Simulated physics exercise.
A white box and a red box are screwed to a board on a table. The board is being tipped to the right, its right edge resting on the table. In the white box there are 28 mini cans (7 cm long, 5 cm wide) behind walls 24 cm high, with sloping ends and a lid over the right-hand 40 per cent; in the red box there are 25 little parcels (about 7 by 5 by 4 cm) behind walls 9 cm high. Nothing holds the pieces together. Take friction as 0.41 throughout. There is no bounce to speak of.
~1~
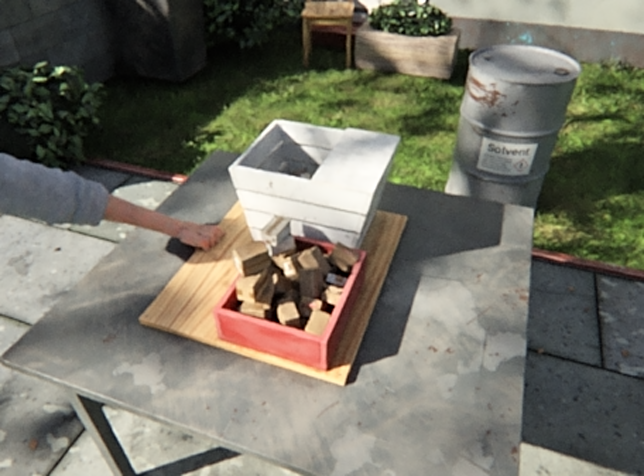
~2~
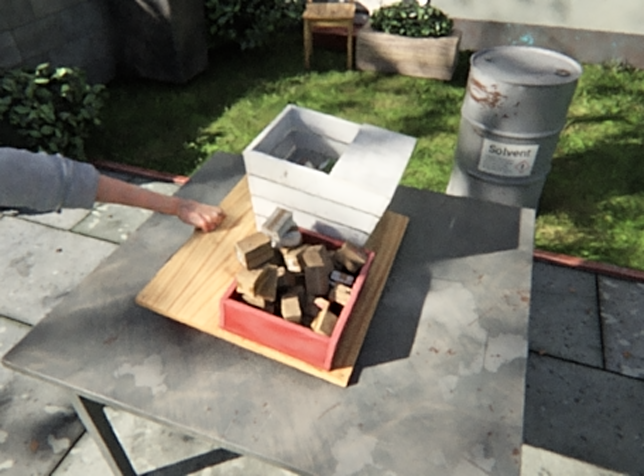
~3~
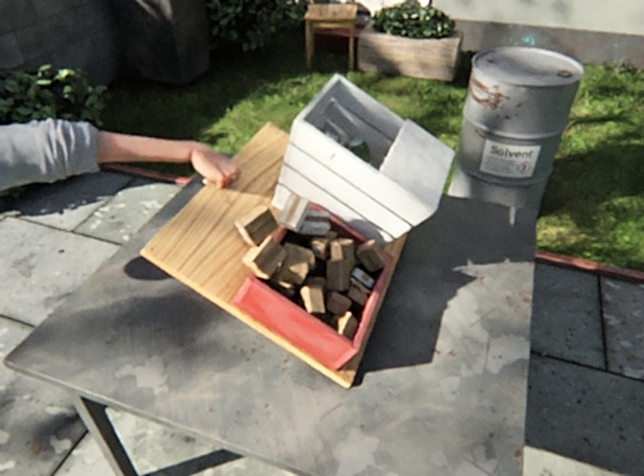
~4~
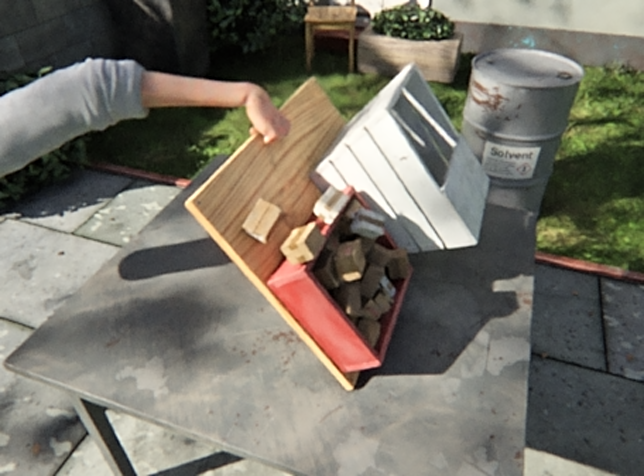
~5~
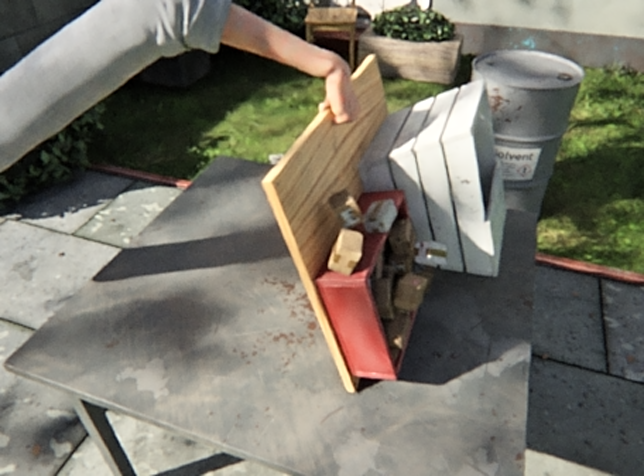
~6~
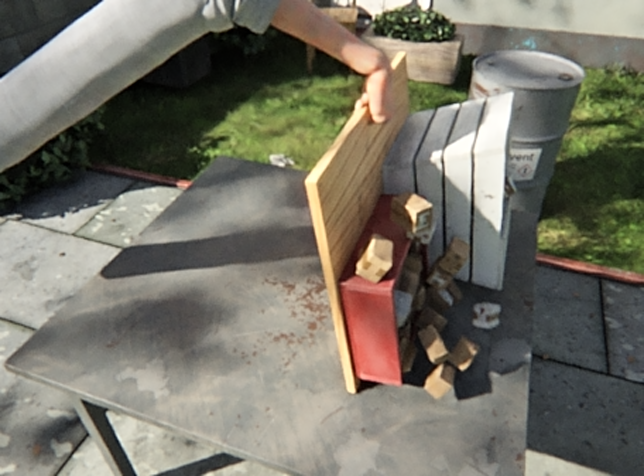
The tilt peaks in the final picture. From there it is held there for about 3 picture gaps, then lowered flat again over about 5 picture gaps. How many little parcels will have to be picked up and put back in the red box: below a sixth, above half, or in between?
The red box loses more than half of its little parcels.
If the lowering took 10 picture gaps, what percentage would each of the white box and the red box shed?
In that case white box 0, red box 70 per cent.
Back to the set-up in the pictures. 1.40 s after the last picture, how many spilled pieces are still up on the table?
About 12.
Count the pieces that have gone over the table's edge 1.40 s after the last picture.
Some 8 pieces.
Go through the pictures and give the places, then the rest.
In the first frame (each is followed by its nearest rim corner in this view), red box, (321, 339); white box, (368, 193); 0° from level; none out.
Red box, (330, 340); white box, (386, 196); 8° from level, in the second frame.
Red box, (353, 345); white box, (429, 209); 29° from level; 1 out, the lowest parcel at (257, 225), in the third frame.
Red box, (379, 358); white box, (471, 238); 52° from level; 2 out, the lowest parcel at (331, 204), in the fourth frame.
Red box, (396, 373); white box, (492, 270); 73° from level; 4 out, the lowest parcel at (411, 292), in the fifth frame.
Red box, (402, 380); white box, (497, 284); 81° from level; 11 out, the lowest parcel at (440, 378), in the sixth frame.
Then, 0.22 s after the last picture, tilt 81°; white box 27 in, 1 out and red box 9 in, 16 out.
Then, 0.51 s after the last picture, tilt 50°; white box 27 in, 1 out and red box 7 in, 18 out.
Then, 0.90 s after the last picture, tilt 0°; white box 27 in, 1 out and red box 7 in, 18 out.
Outcome (1.40 s after the last picture), white box 27 in, 1 out and red box 7 in, 18 out. Asked share, 18 of 25, 72 per cent.
